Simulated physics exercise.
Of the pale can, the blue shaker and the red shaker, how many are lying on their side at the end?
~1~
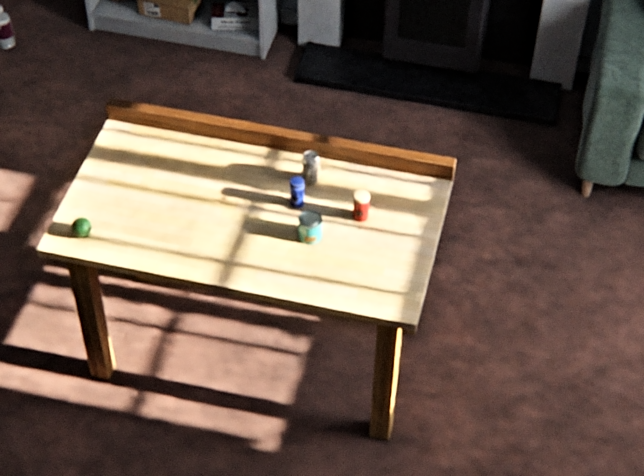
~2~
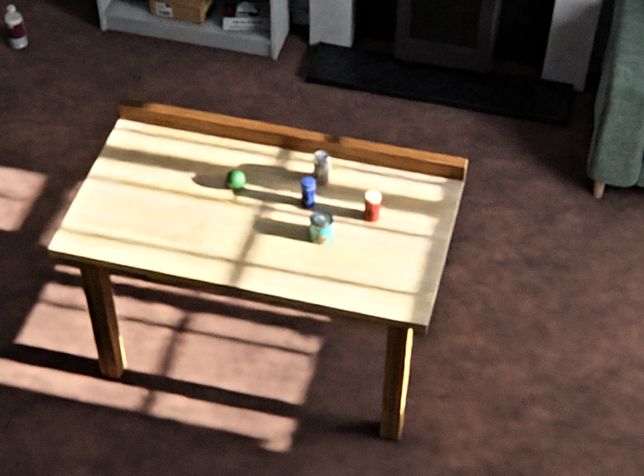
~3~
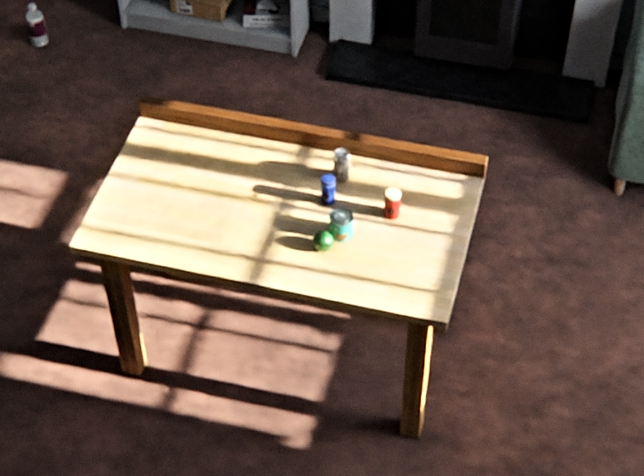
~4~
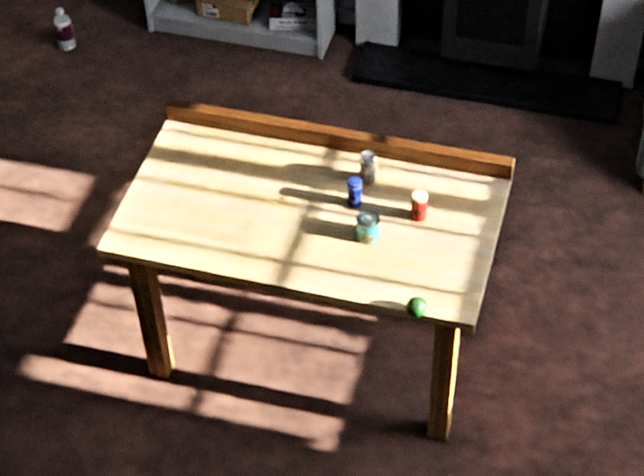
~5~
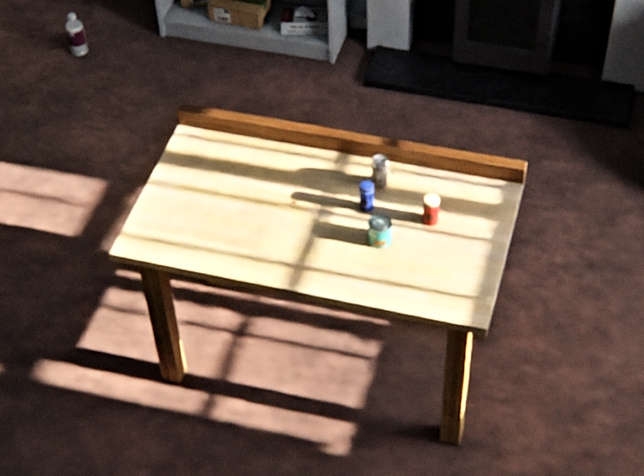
None of them are lying on their side. The pale can, the blue shaker and the red shaker are all still upright.
A table holds four upright containers while a green ball rolls across and disappears.
